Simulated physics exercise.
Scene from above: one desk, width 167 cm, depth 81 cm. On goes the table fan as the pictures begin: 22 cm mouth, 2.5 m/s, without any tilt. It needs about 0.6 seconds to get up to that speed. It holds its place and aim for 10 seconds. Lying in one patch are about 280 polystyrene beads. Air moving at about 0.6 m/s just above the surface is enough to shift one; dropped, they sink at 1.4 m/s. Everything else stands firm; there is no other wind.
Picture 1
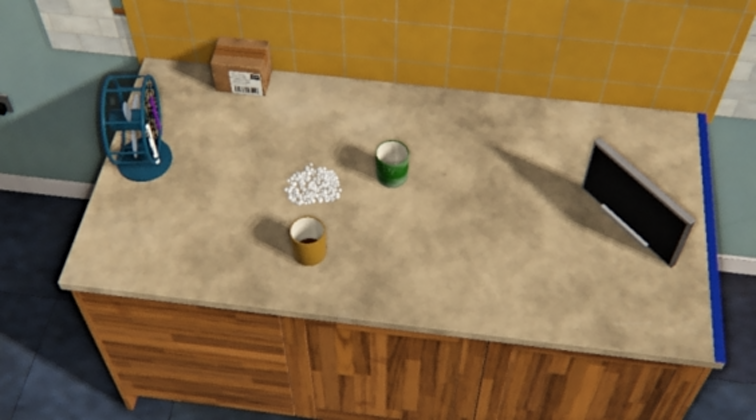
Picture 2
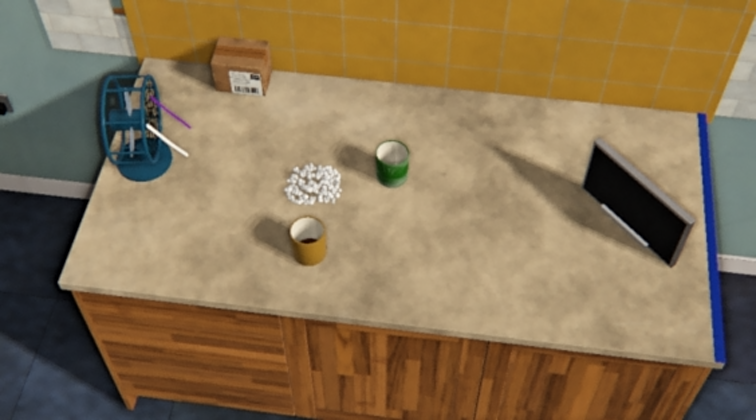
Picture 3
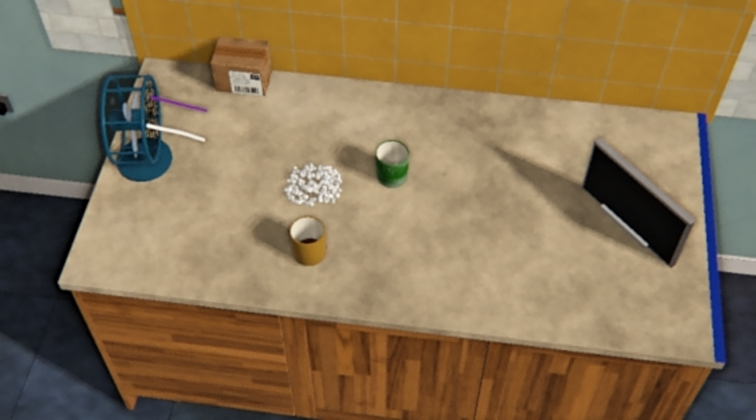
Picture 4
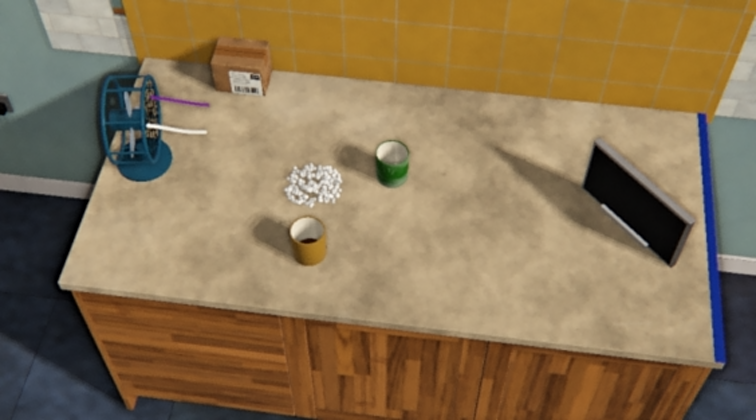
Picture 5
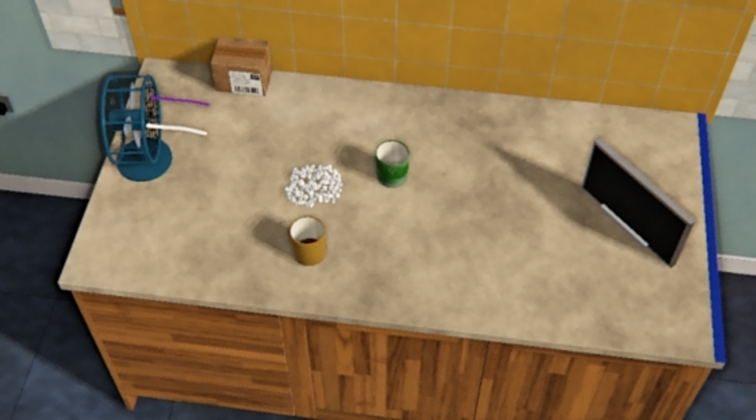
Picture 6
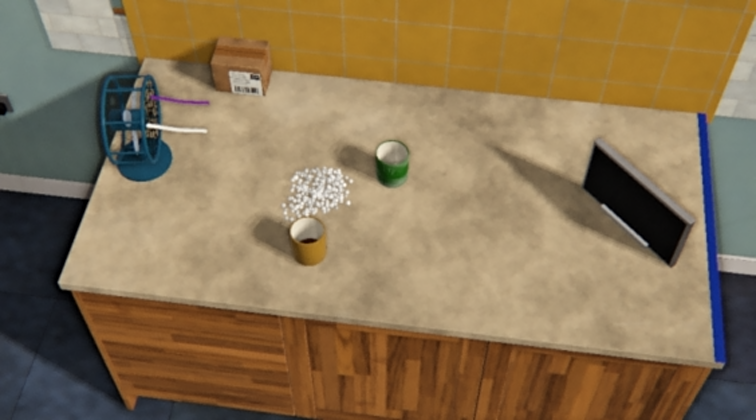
On a countertop, a blue fan's ribbons lift and stream before white beads spread slightly.
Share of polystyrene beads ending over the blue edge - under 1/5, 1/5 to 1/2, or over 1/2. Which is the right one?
Under 1/5.
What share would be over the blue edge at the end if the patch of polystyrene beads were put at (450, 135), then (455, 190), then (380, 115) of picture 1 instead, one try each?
Going through the three spots in order, you'd get 60 percent, 80 percent and 60 percent.
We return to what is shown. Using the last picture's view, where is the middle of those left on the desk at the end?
Around (409, 295).
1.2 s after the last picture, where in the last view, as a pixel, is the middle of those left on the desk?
(405, 282), roughly.
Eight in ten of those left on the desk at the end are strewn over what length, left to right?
Looks like some 50 cm to me.
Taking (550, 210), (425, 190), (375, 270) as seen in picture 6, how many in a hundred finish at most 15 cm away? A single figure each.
In turn about 0 %, 0 %, 40 %.
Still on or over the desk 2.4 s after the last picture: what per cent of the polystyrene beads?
Roughly 100 %.
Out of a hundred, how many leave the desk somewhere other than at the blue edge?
Estimated share: Around 2 %.
Then, 1.2 s after the last picture the count stands so, 0 % are over the blue edge; the middle of those still in play is near (405, 282).
Then, 2.4 s after the last picture the count stands so, 1 % are over the blue edge; the middle of those still in play is near (417, 296).
Then, 4.7 s after the last picture the count stands so, 2 % are over the blue edge; the middle of those still in play is near (417, 296).
Then, 9.2 s after the last picture, at the end, 2 % are over the blue edge; the middle of those still in play is near (409, 295).
